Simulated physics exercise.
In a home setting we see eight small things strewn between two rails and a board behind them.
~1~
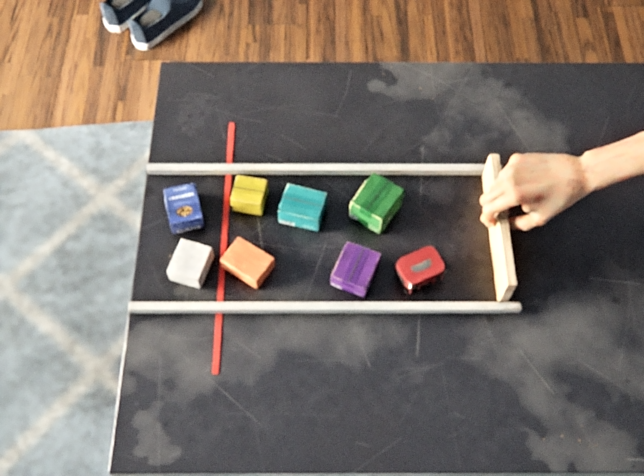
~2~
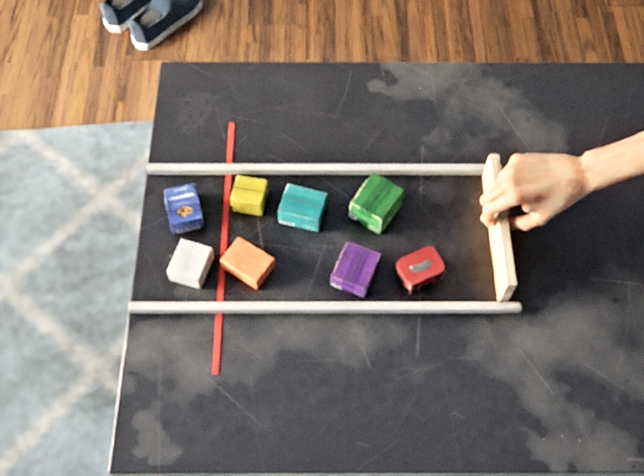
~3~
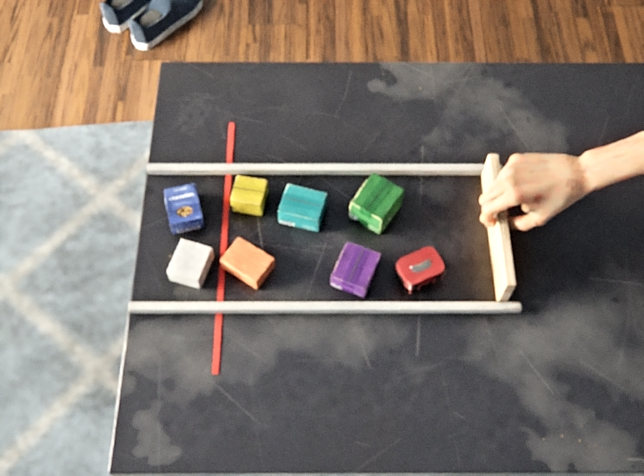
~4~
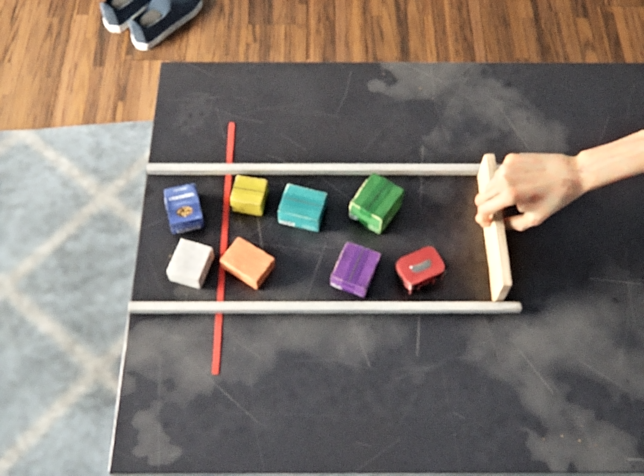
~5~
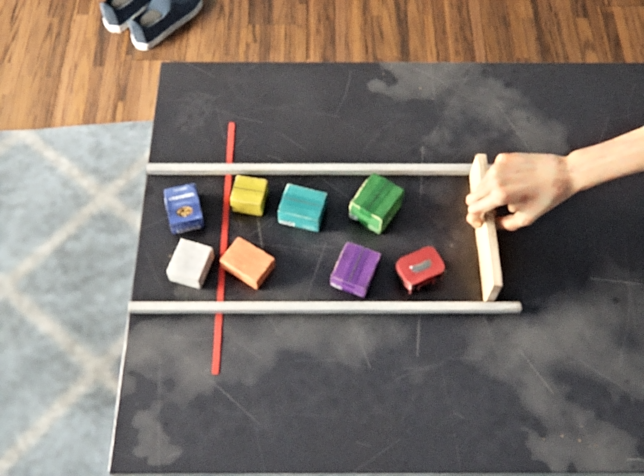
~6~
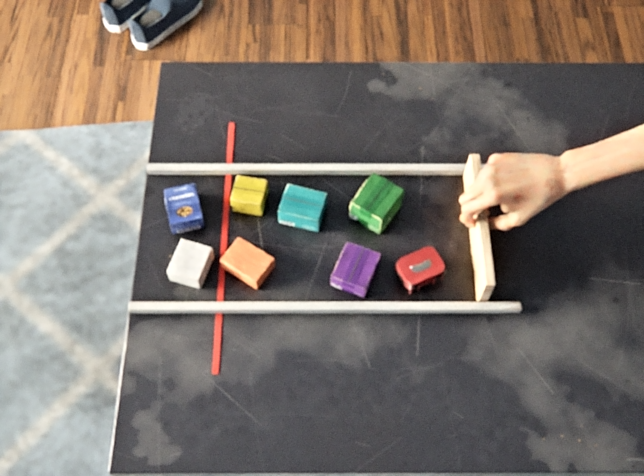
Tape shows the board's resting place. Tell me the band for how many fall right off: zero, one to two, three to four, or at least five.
Those that leave the table: Three or four.
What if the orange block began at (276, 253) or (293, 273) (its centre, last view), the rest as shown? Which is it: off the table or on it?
Placed there, the orange block ends up gone, and in the other spot it ends up gone.
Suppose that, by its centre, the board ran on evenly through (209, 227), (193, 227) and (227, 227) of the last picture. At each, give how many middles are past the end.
The numbers are 4, 6 and 4.
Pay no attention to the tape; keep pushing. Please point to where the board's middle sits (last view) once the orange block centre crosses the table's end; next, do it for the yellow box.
Approx. (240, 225) / approx. (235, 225) for the other.
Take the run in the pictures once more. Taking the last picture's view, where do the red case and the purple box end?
(201, 262) and (162, 265).
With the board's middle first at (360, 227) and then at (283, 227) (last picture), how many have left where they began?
At the one place 4, at the other 8.
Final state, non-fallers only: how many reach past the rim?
I make it 0.
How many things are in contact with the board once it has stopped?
2.
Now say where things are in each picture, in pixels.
The first frame shows blue box (184, 209); white block (191, 264); yellow box (250, 196); board (498, 227); tape (224, 237).
The second frame shows white block (191, 264); orange block (248, 263).
The third frame shows yellow box (250, 196); turquoise box (303, 208).
The fourth frame shows blue box (184, 209); green box (376, 204).
The fifth frame shows white block (191, 264); red case (420, 270).
The sixth frame shows blue box (184, 209); white block (191, 264); yellow box (250, 196); board (478, 227); tape (224, 237).
A little later, none off yet; blue box at rest near (184, 209); white block at rest near (191, 264); yellow box at rest near (250, 196).
When it is over, the number that fall off is three or four; down, orange block, yellow box, white block and blue box.
